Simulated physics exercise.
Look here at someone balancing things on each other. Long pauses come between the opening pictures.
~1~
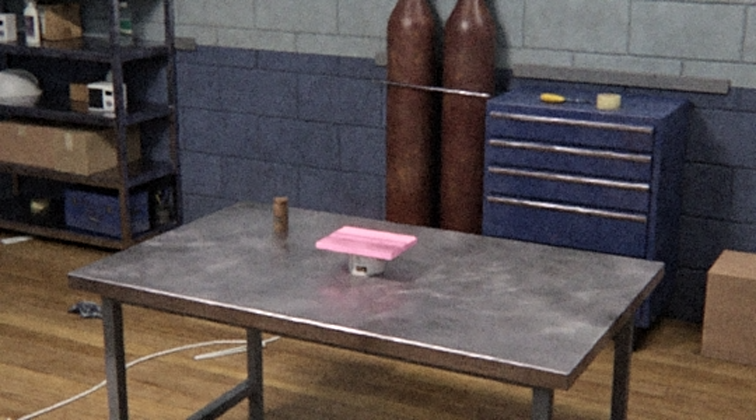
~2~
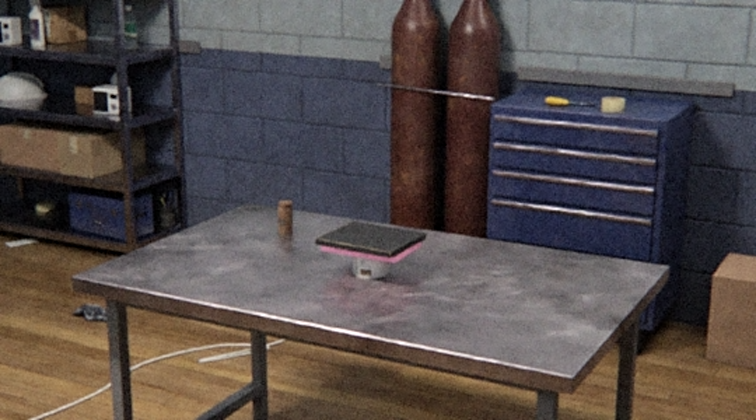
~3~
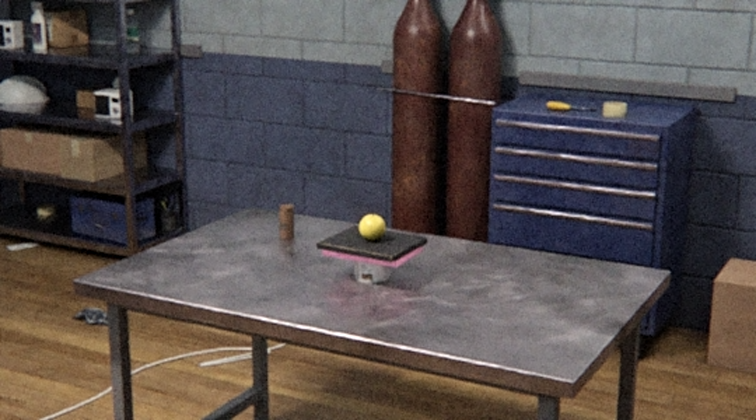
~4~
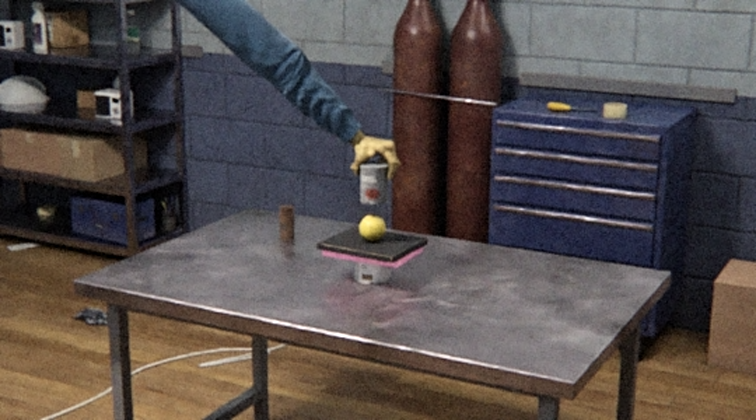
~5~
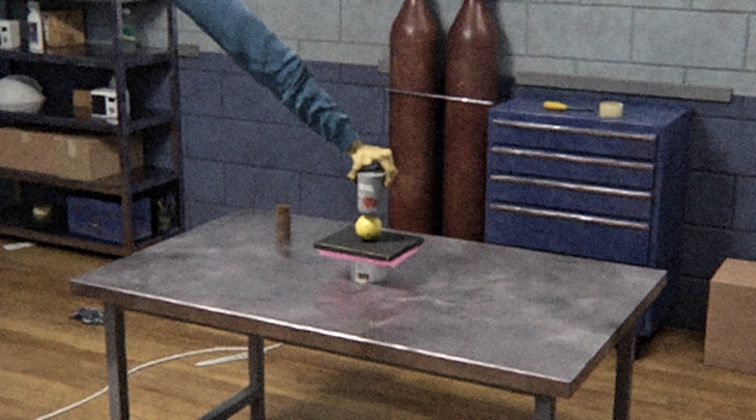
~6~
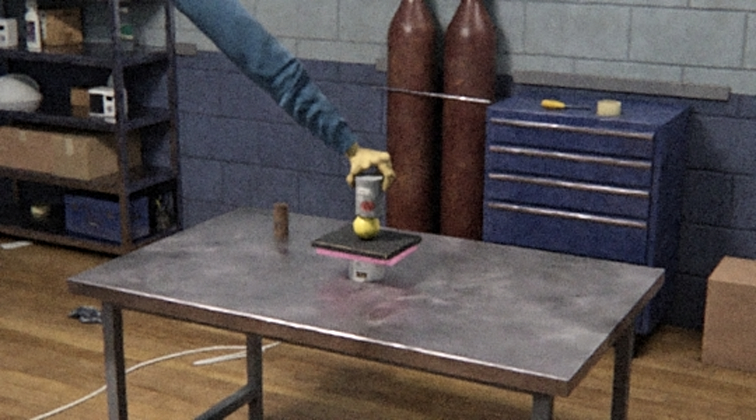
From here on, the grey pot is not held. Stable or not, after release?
Not stable.
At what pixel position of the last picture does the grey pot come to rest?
In the final view it sits at roughly (406, 229).
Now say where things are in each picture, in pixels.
In the first frame, the last thing is not in view yet; pink board (367, 243).
In the second frame, the last thing is not in view yet; black board (371, 239).
In the third frame, the last thing is not in view yet; yellow apple (373, 228).
The fourth frame shows on its way; grey pot (374, 183).
The fifth frame shows on its way; grey pot (372, 191); brown shaker (283, 221).
The sixth frame shows set down, still held; grey pot (370, 195).
Then, 0.50 s on from there, grey pot now fallen.
Then, 0.70 s on from there, things are still on the move.
In the end, fallen, grey pot; the other 5 unmoved. At the end, from the last picture's camera, grey pot near (406, 229). The pile comes apart.
